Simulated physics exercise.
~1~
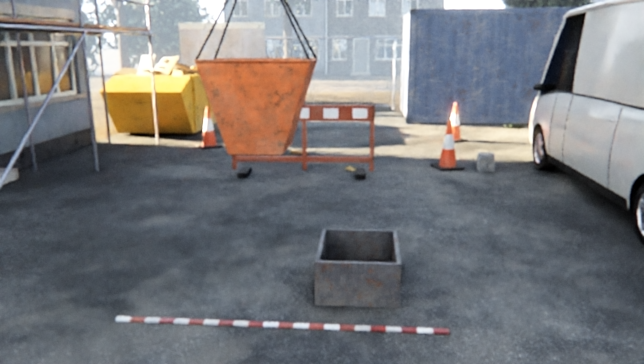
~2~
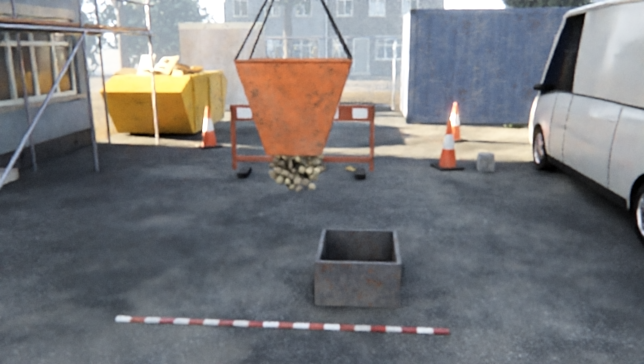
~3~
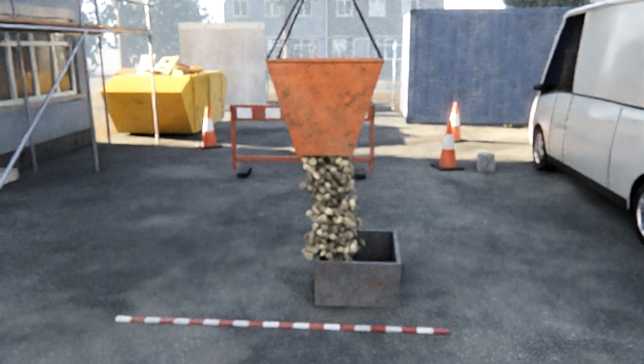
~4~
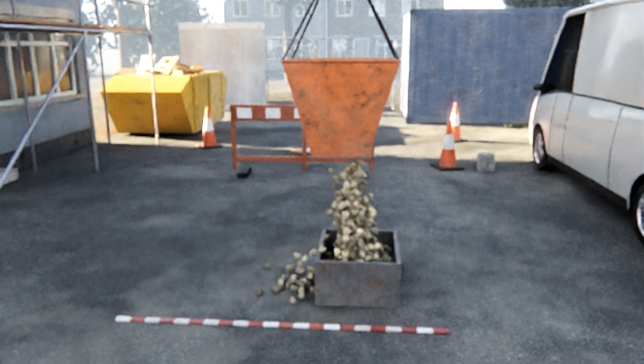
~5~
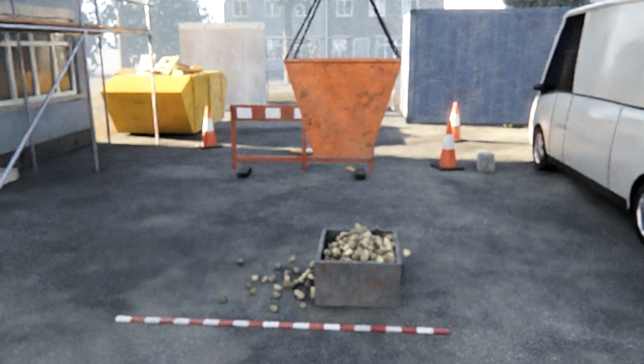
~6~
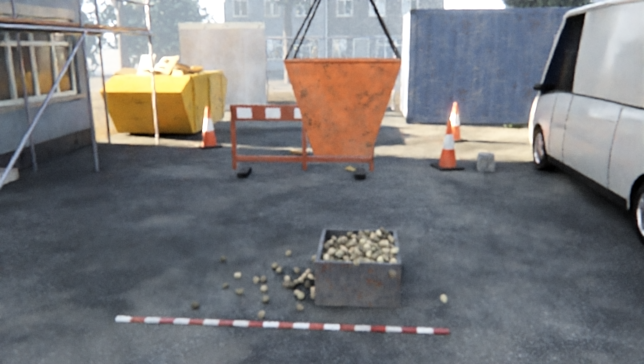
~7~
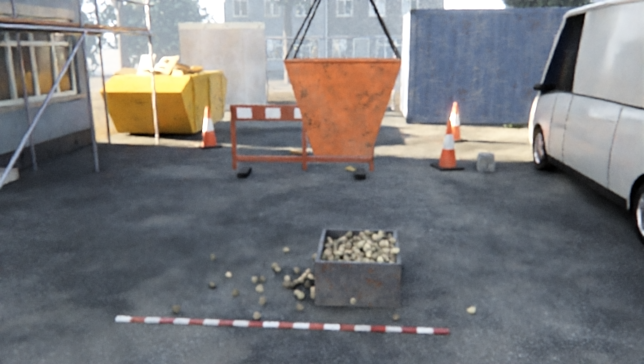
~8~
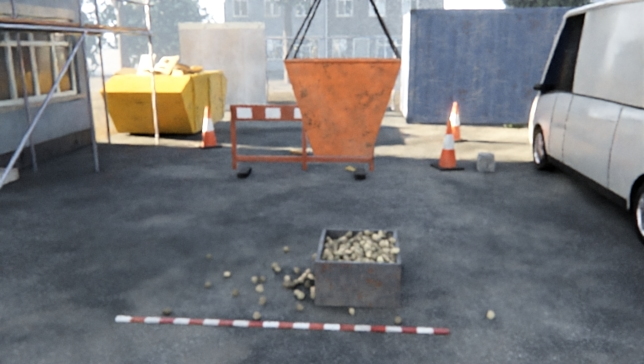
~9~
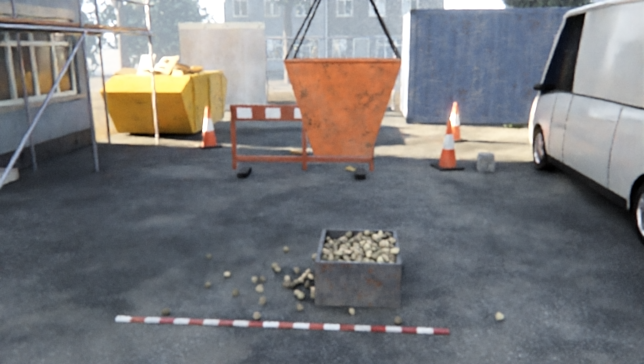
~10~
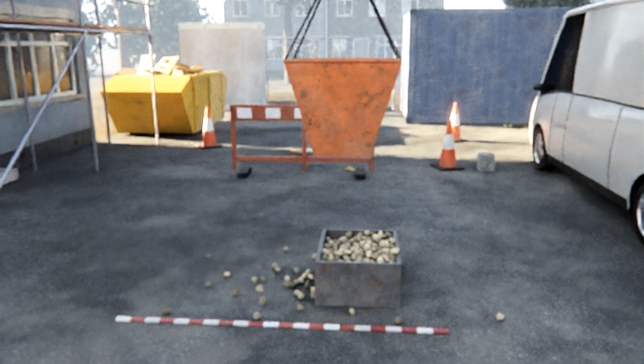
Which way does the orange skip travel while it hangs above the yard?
The skip travels to the right, and then it comes to a stop and stays there.
